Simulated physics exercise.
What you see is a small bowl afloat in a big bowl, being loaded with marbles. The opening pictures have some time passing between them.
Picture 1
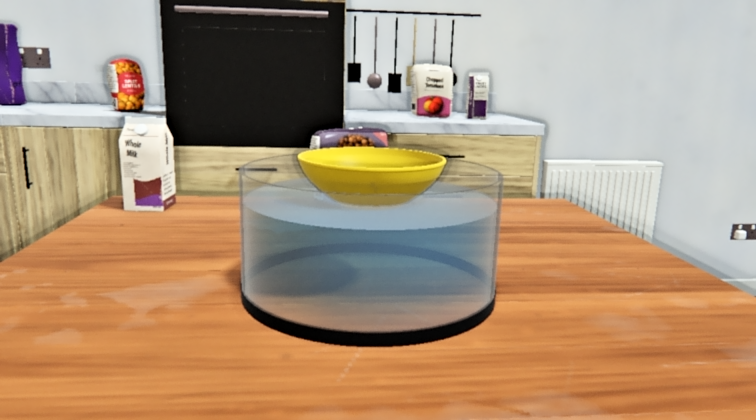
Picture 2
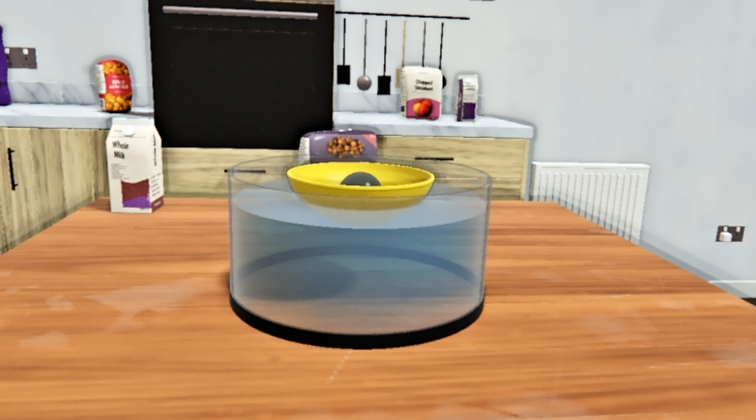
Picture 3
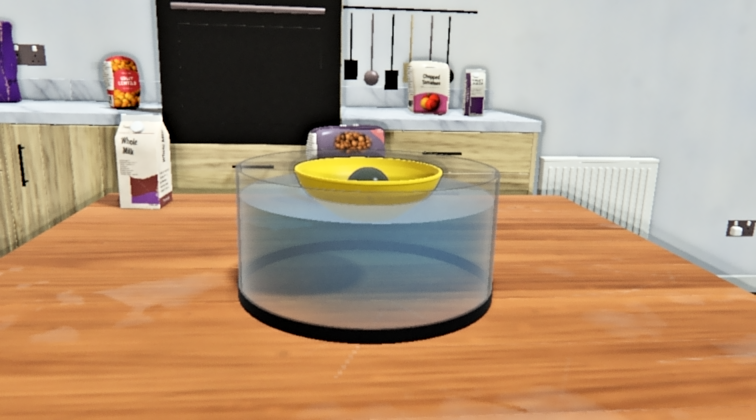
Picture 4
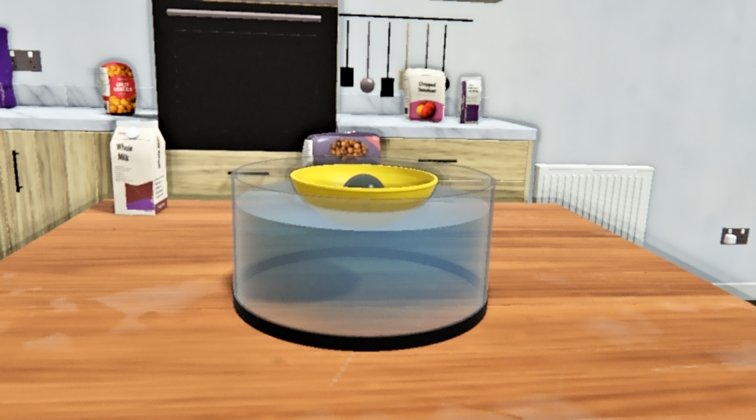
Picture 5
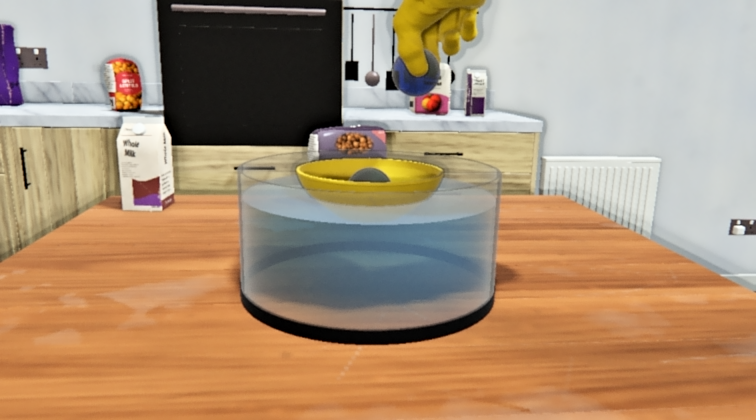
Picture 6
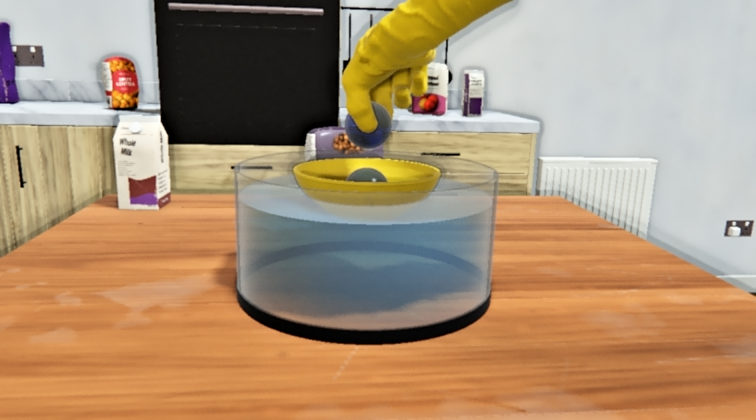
A yellow bowl floats in a large clear container of water on a wooden table, seen from the front and slightly above in a kitchen with a dark oven, a milk carton at left and hanging utensils behind. The bowl is empty, then sits lower with one dark marble inside, while the view shifts slightly. A yellow-gloved hand carries another marble leftward and down, close above the bowl.
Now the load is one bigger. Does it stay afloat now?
Yes: Buoyant.
A moment on, the glass marble is in and the small bowl dips.
Further on, it steadies; about a third of its side above the surface.
When it is over, the small bowl floats; about a third of its side above the surface.
